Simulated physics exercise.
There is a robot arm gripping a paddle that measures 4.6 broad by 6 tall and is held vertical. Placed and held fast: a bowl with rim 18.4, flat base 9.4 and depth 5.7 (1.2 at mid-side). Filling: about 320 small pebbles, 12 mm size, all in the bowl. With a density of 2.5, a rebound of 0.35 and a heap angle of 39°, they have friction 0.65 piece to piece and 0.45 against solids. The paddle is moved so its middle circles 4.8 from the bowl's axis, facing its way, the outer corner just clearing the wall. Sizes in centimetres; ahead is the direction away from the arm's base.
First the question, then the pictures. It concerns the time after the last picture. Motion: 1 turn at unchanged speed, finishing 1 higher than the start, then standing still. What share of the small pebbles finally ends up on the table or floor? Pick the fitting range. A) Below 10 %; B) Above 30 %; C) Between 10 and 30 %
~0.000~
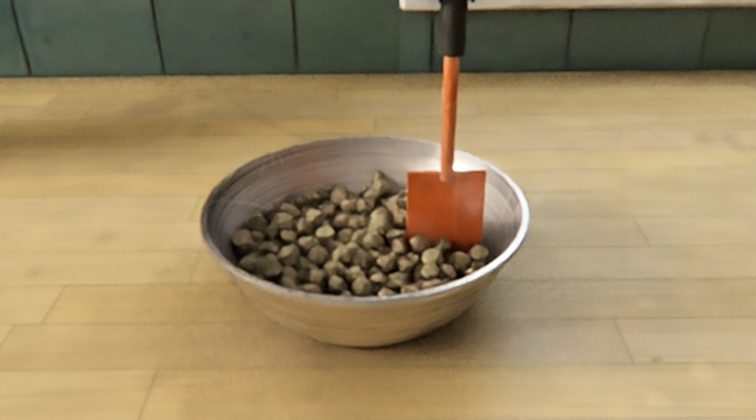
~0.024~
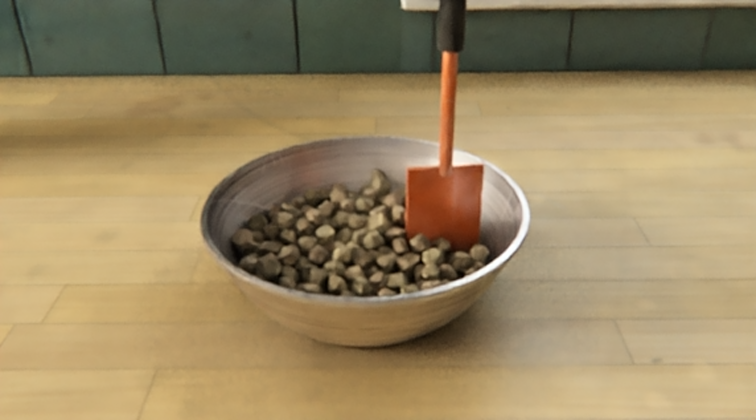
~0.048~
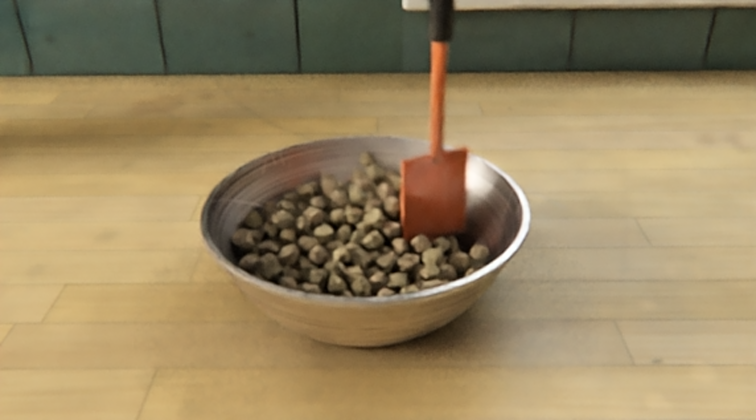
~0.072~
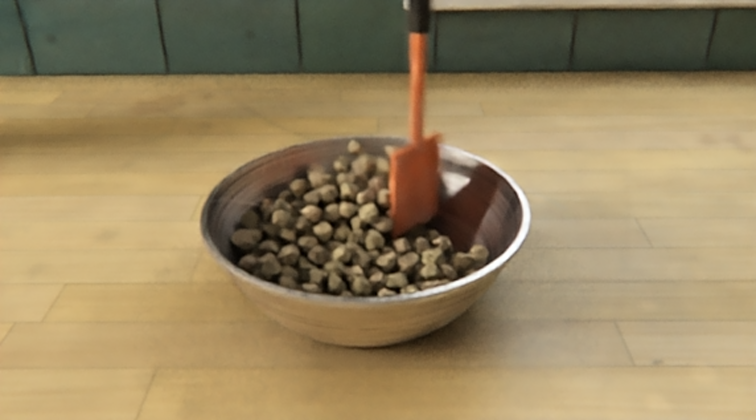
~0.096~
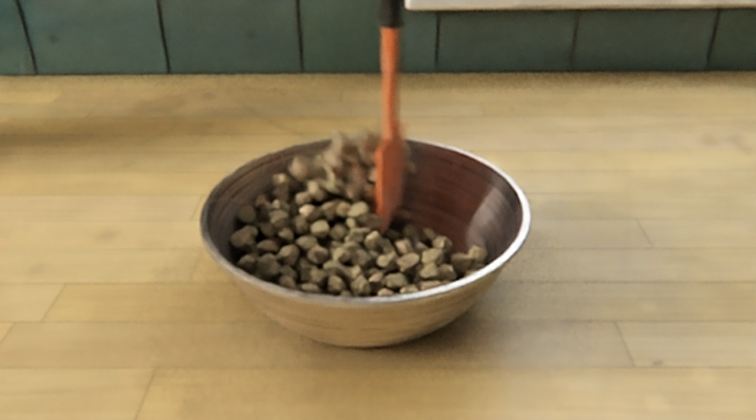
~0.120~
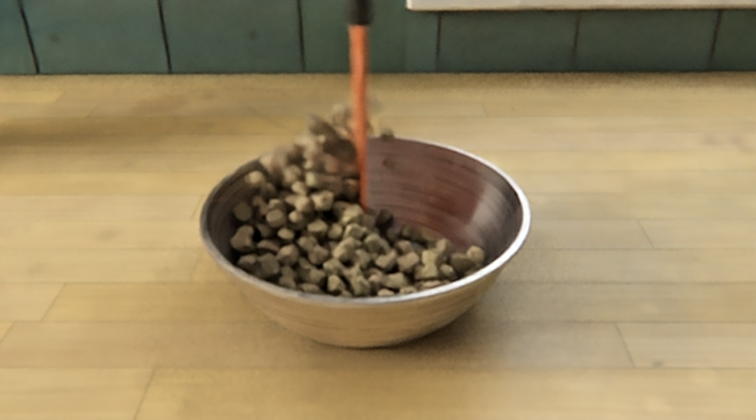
Above 30 %.
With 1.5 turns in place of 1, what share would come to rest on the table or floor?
In that case some 50 per cent.
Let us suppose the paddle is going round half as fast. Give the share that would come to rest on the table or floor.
Estimated share: Near 20 %.
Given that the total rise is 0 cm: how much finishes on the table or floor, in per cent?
I'd put it at about 45 per cent.
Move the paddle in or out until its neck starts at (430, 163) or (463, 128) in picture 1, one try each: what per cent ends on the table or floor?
First try about 35 per cent, second try about 15 per cent.
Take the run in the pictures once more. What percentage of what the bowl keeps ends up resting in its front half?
About 35 per cent.
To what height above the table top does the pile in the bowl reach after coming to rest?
Height: Roughly 5.5 cm.
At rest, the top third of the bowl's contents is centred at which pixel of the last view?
Somewhere close to (411, 209).
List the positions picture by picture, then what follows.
In the first picture, paddle neck at (448, 148), 0° round; upper third of the load around (362, 240), from x 245 to 480, top at y 180; 325 in the bowl.
In the second picture, paddle neck at (447, 143), 7° round; upper third of the load around (362, 238), from x 245 to 480, top at y 180.
In the third picture, paddle neck at (437, 131), 26° round; upper third of the load around (359, 221), from x 245 to 480, top at y 160.
In the fourth picture, paddle neck at (417, 120), 49° round; upper third of the load around (358, 209), from x 245 to 480, top at y 150.
In the fifth picture, paddle neck at (391, 113), 71° round; upper third of the load around (341, 199), from x 240 to 480, top at y 135.
In the sixth picture, paddle neck at (361, 111), 94° round; upper third of the load around (321, 190), from x 240 to 475, top at y 105; 325 in the bowl.
By 0.23 s, 193° round, highest piece 12 above the table; 282 in the bowl, 1 on the table or floor, 42 in flight or on the tool.
By 0.33 s, 292° round, highest piece 11 above the table; 232 in the bowl, 40 on the table or floor, 53 in flight or on the tool.
By 0.58 s, 0° round, highest piece 5 above the table; 195 in the bowl, 130 on the table or floor.
By 1.28 s, 0° round, highest piece 5 above the table; 195 in the bowl, 130 on the table or floor.
Final count, 195 in the bowl, 130 on the table or floor. That is 40 % on the table or floor.
